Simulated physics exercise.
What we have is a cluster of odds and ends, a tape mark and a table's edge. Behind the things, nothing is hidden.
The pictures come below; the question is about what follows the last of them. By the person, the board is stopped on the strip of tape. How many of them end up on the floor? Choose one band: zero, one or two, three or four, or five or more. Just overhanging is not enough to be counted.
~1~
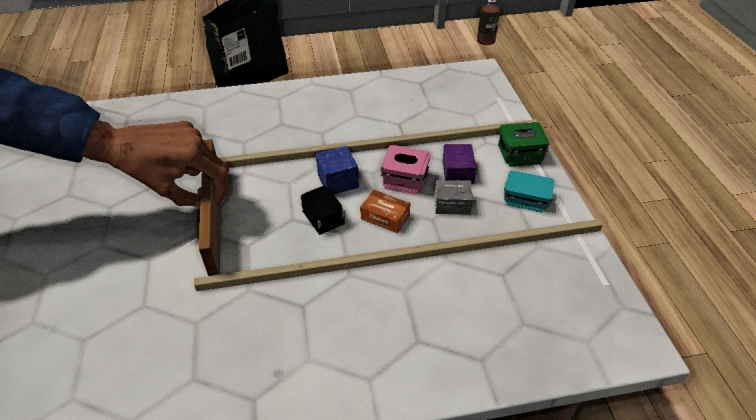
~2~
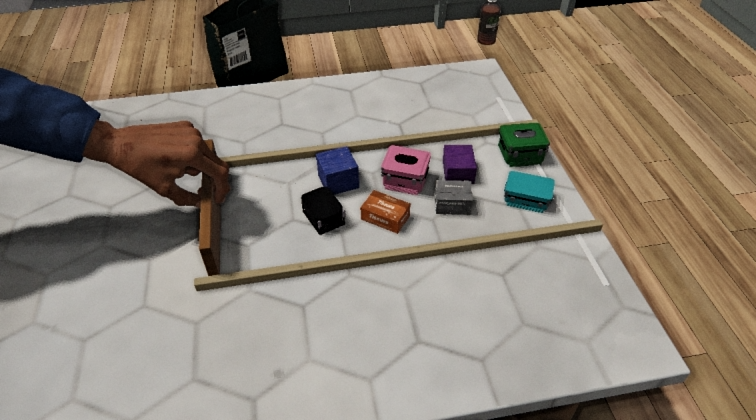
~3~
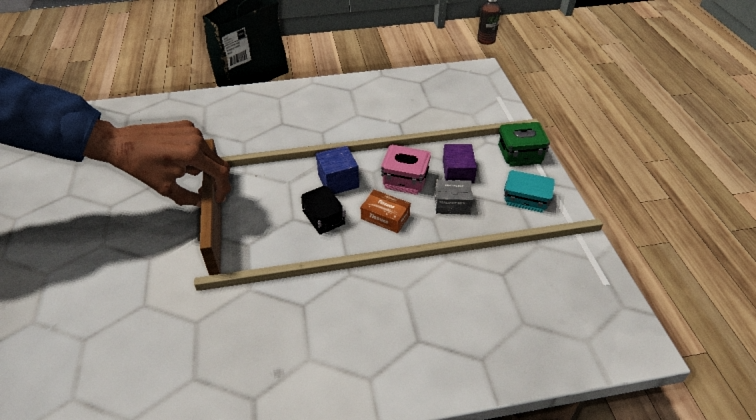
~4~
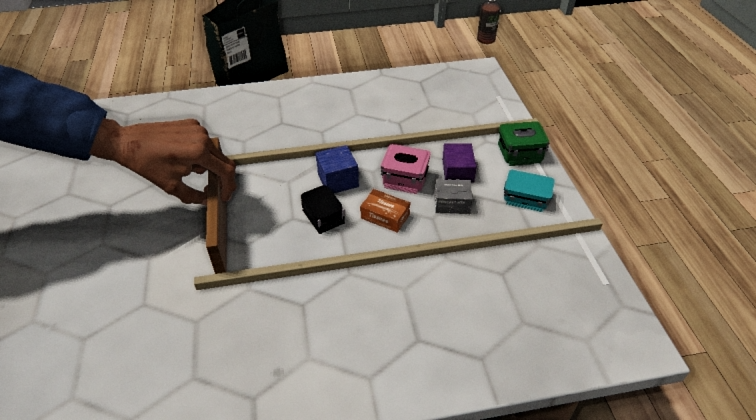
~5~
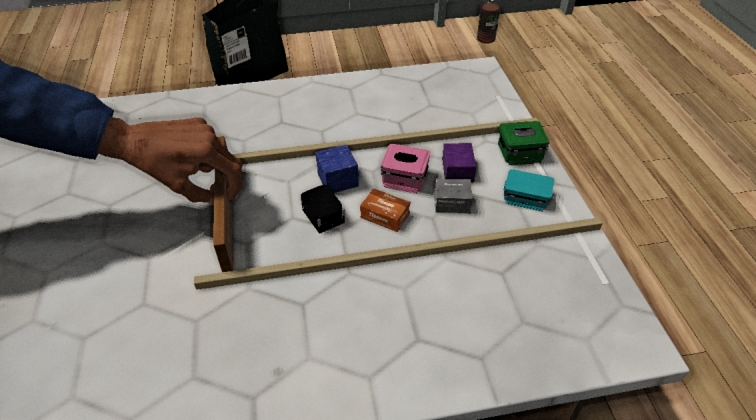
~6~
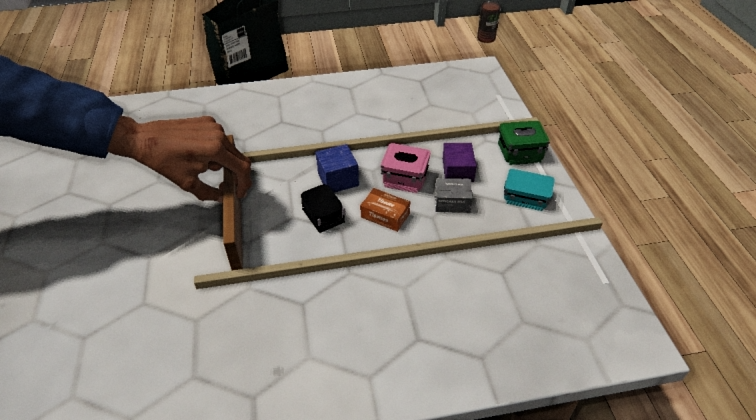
Five or more.
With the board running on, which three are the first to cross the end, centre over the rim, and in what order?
They go in this order: The green case, the turquoise case and the purple block.
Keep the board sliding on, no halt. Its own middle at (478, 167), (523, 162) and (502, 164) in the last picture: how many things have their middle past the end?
It comes out as 2, then 5, then 4.
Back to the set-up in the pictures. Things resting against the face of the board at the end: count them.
All in all, 2.
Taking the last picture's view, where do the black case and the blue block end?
You'll see the black case at (565, 178), with the blue block at (550, 144).
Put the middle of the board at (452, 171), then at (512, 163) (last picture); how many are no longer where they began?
First position 8; second position 8.
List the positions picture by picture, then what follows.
In the first frame, green case (522, 144); turquoise case (528, 192); purple block (459, 164); board (211, 205); tape (543, 176).
In the second frame, turquoise case (528, 192); grey box (454, 197).
In the third frame, purple block (459, 164); orange box (386, 211).
In the fourth frame, green case (522, 143); black case (323, 210).
In the fifth frame, turquoise case (528, 191); pink case (405, 168).
In the sixth frame, green case (522, 142); turquoise case (528, 190); purple block (459, 162); board (232, 200); tape (543, 174).
Soon after, none off yet; green case at rest near (522, 142); turquoise case at rest near (528, 190); purple block at rest near (459, 162).
Then, none off yet; green case moved about its own width near (556, 137); turquoise case moved about its own width near (568, 182); purple block moved well along near (527, 150).
At rest, the number that fall off is five or more; fallen, orange box, pink case, grey box, purple block, turquoise case and green case.
